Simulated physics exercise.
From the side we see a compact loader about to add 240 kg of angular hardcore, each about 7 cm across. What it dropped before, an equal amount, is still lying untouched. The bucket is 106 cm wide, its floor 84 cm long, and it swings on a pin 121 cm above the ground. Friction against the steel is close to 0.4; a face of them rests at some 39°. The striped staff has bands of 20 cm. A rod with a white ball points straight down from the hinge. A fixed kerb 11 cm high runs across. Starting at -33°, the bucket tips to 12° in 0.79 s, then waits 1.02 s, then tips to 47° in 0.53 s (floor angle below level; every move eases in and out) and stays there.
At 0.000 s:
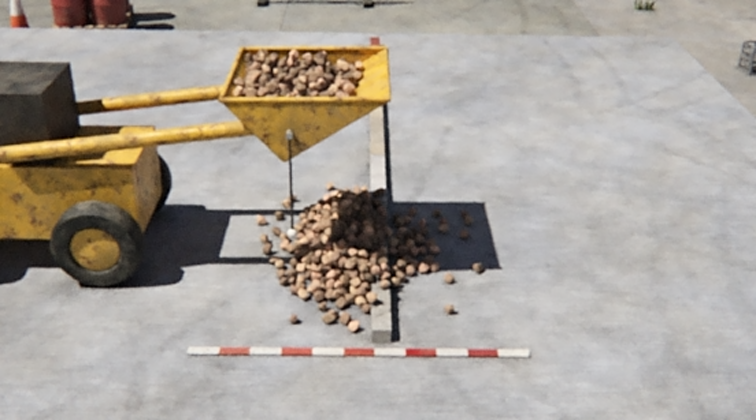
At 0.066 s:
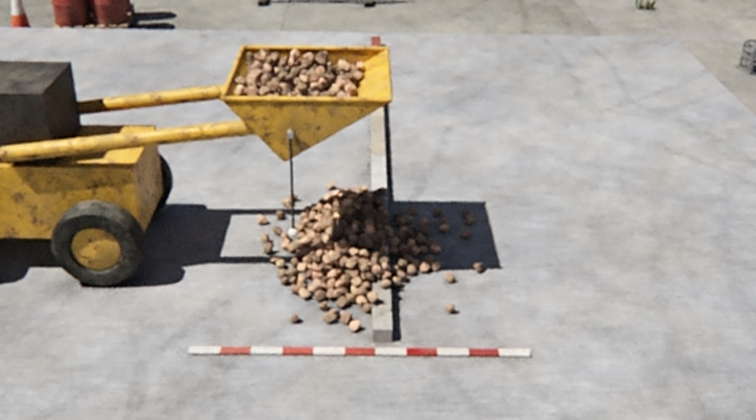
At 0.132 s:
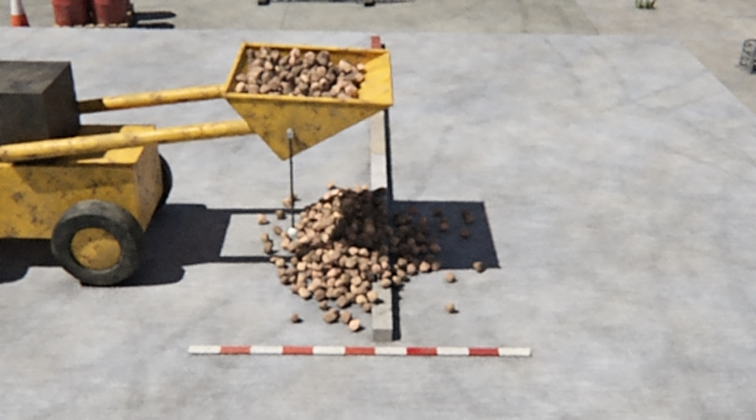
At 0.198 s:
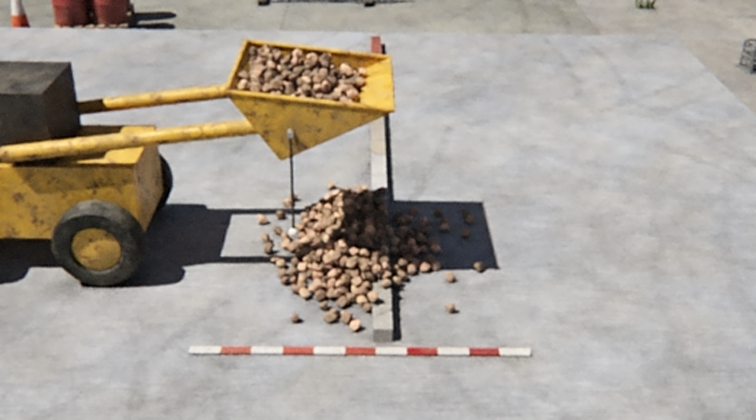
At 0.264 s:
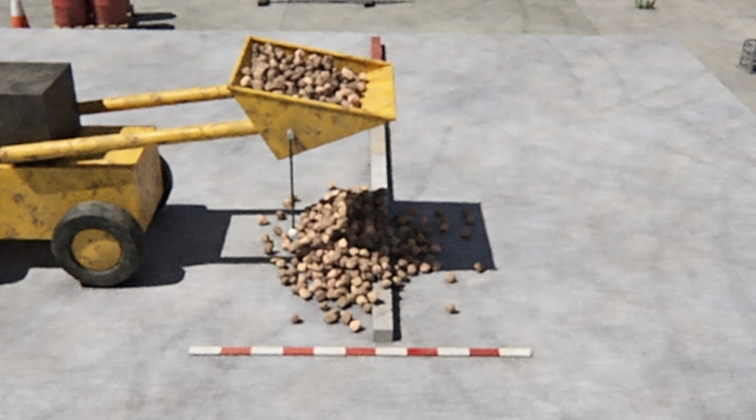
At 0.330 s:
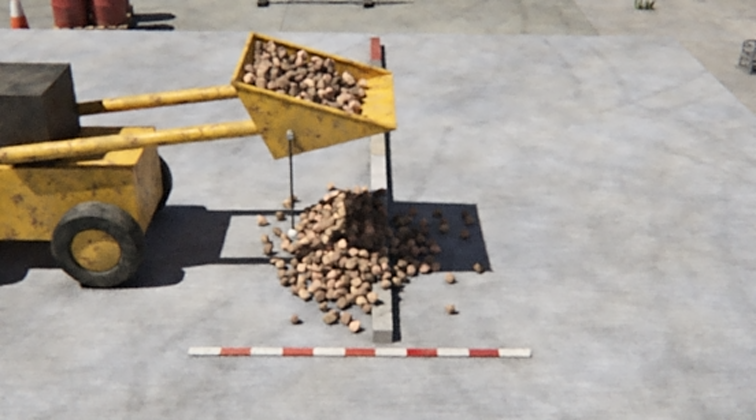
The yellow bucket of a loader, full of brown stones, hangs nearly level above a loose heap of similar stones beside a narrow kerb. It swings slowly on its hinge, the right lip dropping and the left rim rising a little, while the loader and the heap below stay still.
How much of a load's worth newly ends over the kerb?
Roughly 79 per cent of a load more.
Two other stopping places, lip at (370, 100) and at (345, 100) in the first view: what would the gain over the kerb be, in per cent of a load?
Near 50 per cent from the first place, 20 from the second.
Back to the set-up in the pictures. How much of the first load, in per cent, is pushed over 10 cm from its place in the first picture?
About 5 per cent.
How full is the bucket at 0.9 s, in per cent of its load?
It holds some 100 per cent.
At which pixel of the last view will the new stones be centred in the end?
Their middle is at about (413, 239).
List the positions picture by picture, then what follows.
The first frame shows lip at (390, 99), floor tilted -33°, highest stones at (283, 62). The earlier load is highest near (352, 208), 26 cm above ground level, 90 % on this side of the kerb, 10 % over the kerb.
The second frame shows lip at (392, 100), floor tilted -32°, highest stones at (284, 61); the stones move at 0.1 m/s on average.
The third frame shows lip at (393, 104), floor tilted -30°, highest stones at (276, 59); the stones move at 0.2 m/s on average.
The fourth frame shows lip at (395, 110), floor tilted -26°, highest stones at (267, 59); the stones move at 0.2 m/s on average.
In the fifth frame, the bucket is at -21°, its lip at (396, 119); the top of the load is at (266, 57); the stones move at 0.3 m/s on average.
In the sixth frame, the bucket is at -16°, its lip at (396, 128); the top of the load is at (268, 55); the stones move at 0.3 m/s on average.
After 0.6 s the floor is at 5°; in per cent of one load, 100 in the bucket, 90 on this side of the kerb, 10 over the kerb; the foremost stones are at (457, 233).
After 0.9 s the floor is at 12°; in per cent of one load, 100 in the bucket, 90 on this side of the kerb, 10 over the kerb; the foremost stones are at (457, 233).
After 2.8 s the floor is at 47°; in per cent of one load, 6 in the bucket, 135 on this side of the kerb, 58 over the kerb; the foremost stones are at (465, 242).
After 5.3 s the floor is at 47°; in per cent of one load, 0 in the bucket, 111 on this side of the kerb, 89 over the kerb; the foremost stones are at (541, 258). Net gain over the kerb, 79.
